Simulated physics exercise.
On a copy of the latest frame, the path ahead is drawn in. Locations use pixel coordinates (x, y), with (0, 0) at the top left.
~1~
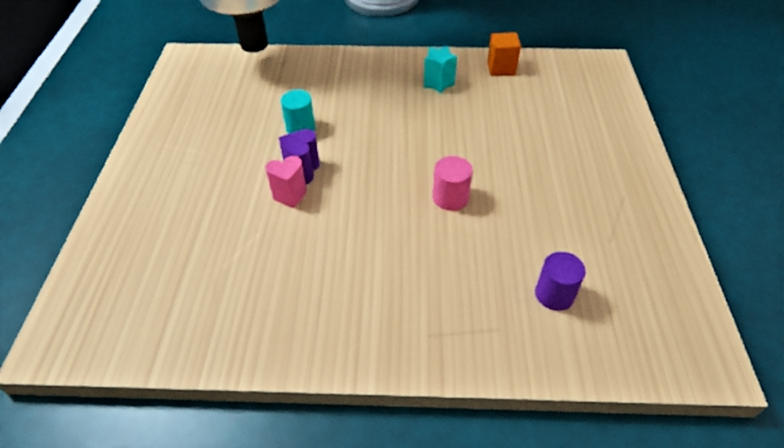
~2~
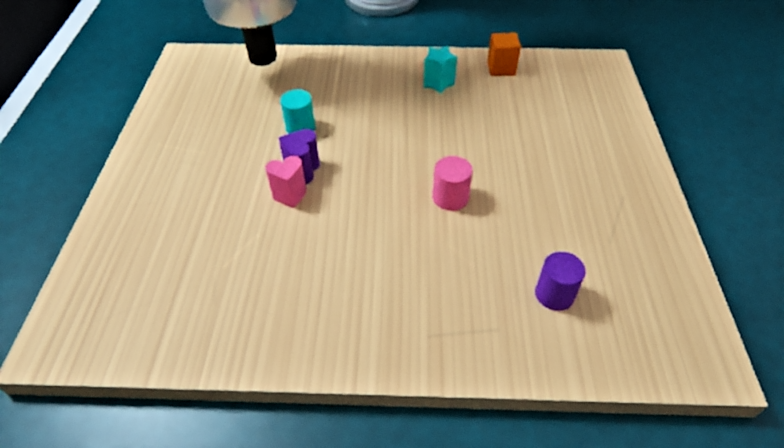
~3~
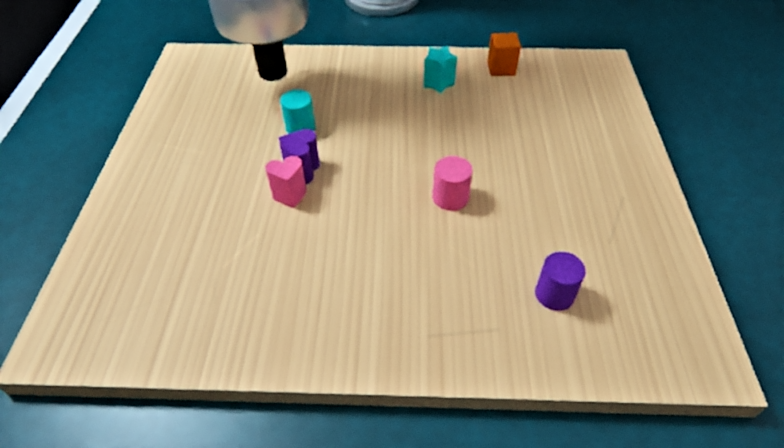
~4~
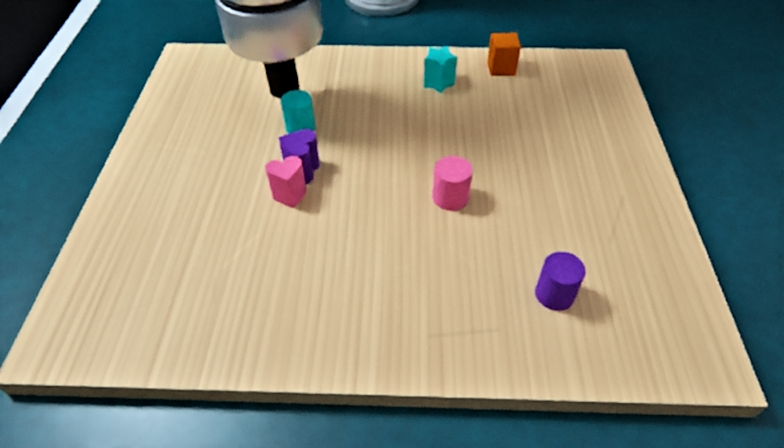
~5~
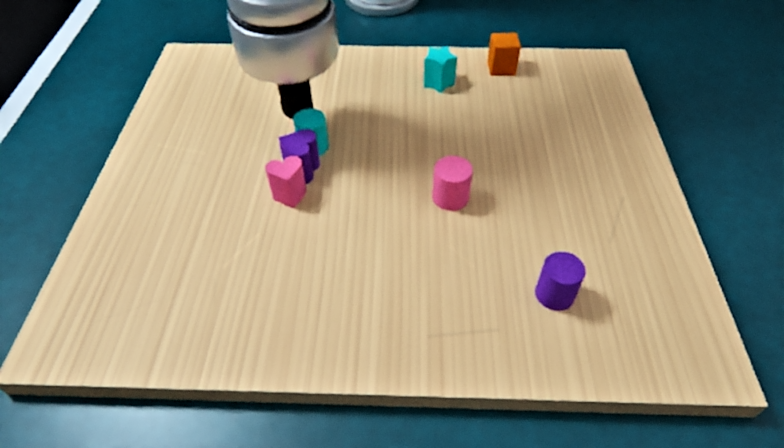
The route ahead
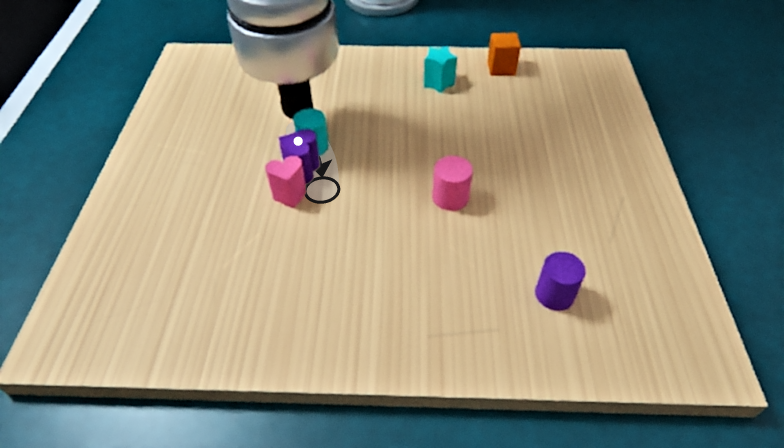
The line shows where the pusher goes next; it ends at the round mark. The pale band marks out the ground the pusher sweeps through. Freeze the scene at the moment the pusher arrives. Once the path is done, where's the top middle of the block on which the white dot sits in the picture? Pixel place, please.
My prediction: (319, 185).
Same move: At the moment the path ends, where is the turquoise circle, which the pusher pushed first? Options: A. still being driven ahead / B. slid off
B.
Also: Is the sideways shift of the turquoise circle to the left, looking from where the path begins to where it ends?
Yes.
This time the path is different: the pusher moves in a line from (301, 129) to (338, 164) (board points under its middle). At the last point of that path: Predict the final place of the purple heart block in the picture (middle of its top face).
It comes to (315, 156).
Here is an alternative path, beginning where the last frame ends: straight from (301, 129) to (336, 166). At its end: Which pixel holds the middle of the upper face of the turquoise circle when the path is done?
The centre of its top face lies at (358, 152).
The line goes from (301, 129) via (318, 156), ending at (322, 190); the dot is on the purple heart block.
The first path, step by step. One third of the way, pusher (311, 128); pink heart block (280, 170); purple heart block (312, 151), turned 65° clockwise; turquoise circle (332, 133).
Two thirds of the way, pusher (318, 148); pink heart block (279, 173), turned 15° clockwise; purple heart block (318, 162), turned 95° clockwise; turquoise circle (348, 145).
At the end, pusher (319, 171); pink heart block (279, 173), turned 15° clockwise; purple heart block (319, 185), turned 110° clockwise; turquoise circle (353, 152).
